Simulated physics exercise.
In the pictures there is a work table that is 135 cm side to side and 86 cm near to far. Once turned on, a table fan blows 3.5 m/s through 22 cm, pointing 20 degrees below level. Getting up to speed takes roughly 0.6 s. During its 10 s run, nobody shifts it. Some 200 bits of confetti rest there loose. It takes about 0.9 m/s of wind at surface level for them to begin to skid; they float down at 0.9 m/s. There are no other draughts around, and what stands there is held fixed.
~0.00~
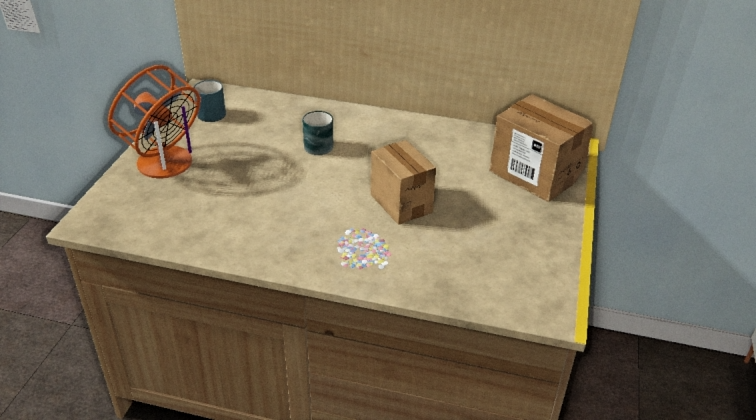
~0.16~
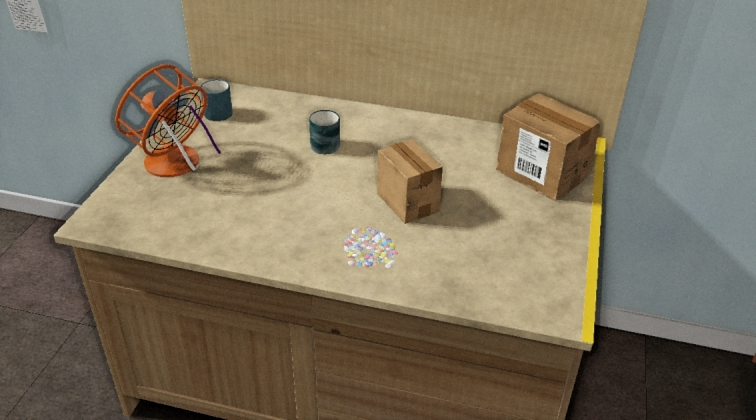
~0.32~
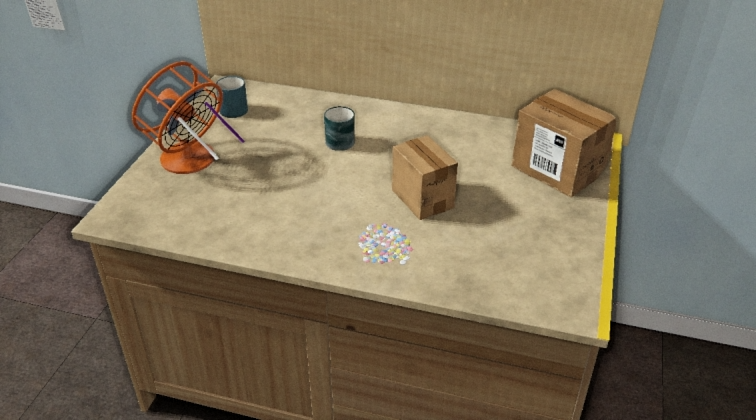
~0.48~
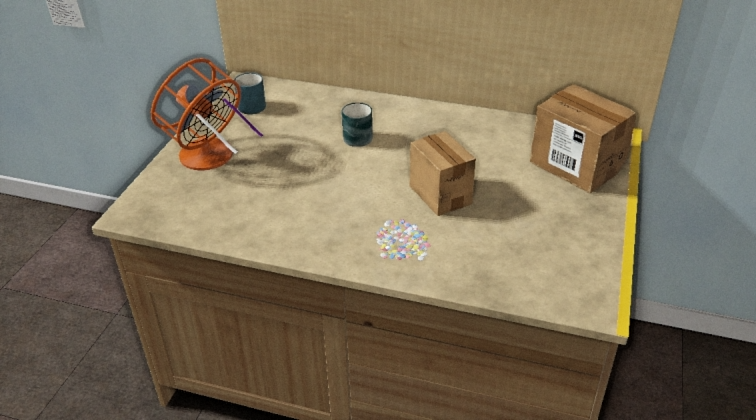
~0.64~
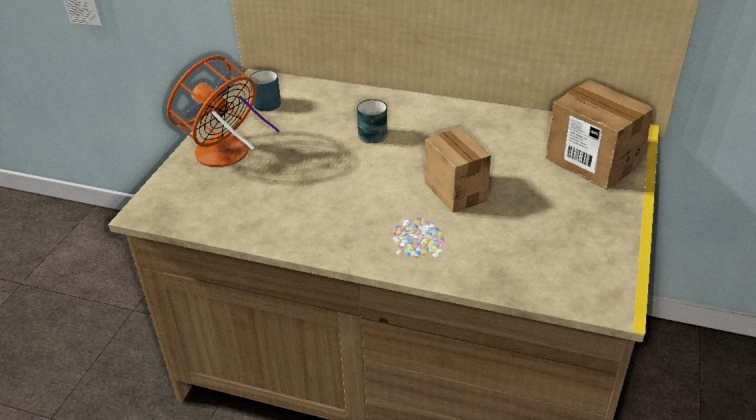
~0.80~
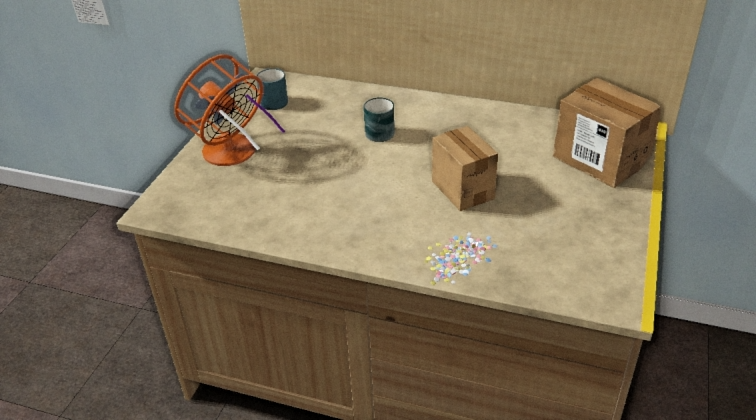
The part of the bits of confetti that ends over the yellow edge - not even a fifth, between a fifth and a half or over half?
The fraction is a fifth or more but no more than a half.
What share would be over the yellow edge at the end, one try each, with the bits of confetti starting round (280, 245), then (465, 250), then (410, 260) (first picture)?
In turn: 0 per cent, 60 per cent, 60 per cent.
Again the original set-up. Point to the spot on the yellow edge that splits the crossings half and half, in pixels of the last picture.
I'd put my finger close to (655, 299).
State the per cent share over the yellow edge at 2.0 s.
30 per cent, roughly.
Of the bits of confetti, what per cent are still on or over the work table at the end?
Around 0 in a hundred remain.
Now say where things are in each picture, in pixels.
The middle of the bits of confetti is near (363, 249), none has stirred yet and the mouth of the table fan is at (156, 112), in the first picture.
The middle of the bits of confetti is near (369, 248), none has stirred yet and the yellow edge is centred on (600, 225), in the second picture.
The middle of the bits of confetti is near (384, 244), none has stirred yet, the top of a box is at (425, 154) and the top of a mug is at (339, 114), in the third picture.
The middle of the bits of confetti is near (402, 240) and none has stirred yet, in the fourth picture.
The middle of the bits of confetti is near (417, 238) and about 5 % have left their places, in the fifth picture.
The middle of the bits of confetti is near (461, 255), the farthest in sight from the table fan is at (488, 260) and all have left their places, in the sixth picture.
After 2.0 s the count stands so, 34 % are over the yellow edge.
After 3.2 s the count stands so, 34 % are over the yellow edge.
After 5.5 s the count stands so, 34 % are over the yellow edge.
After 10.0 s, at the end, 34 % are over the yellow edge.
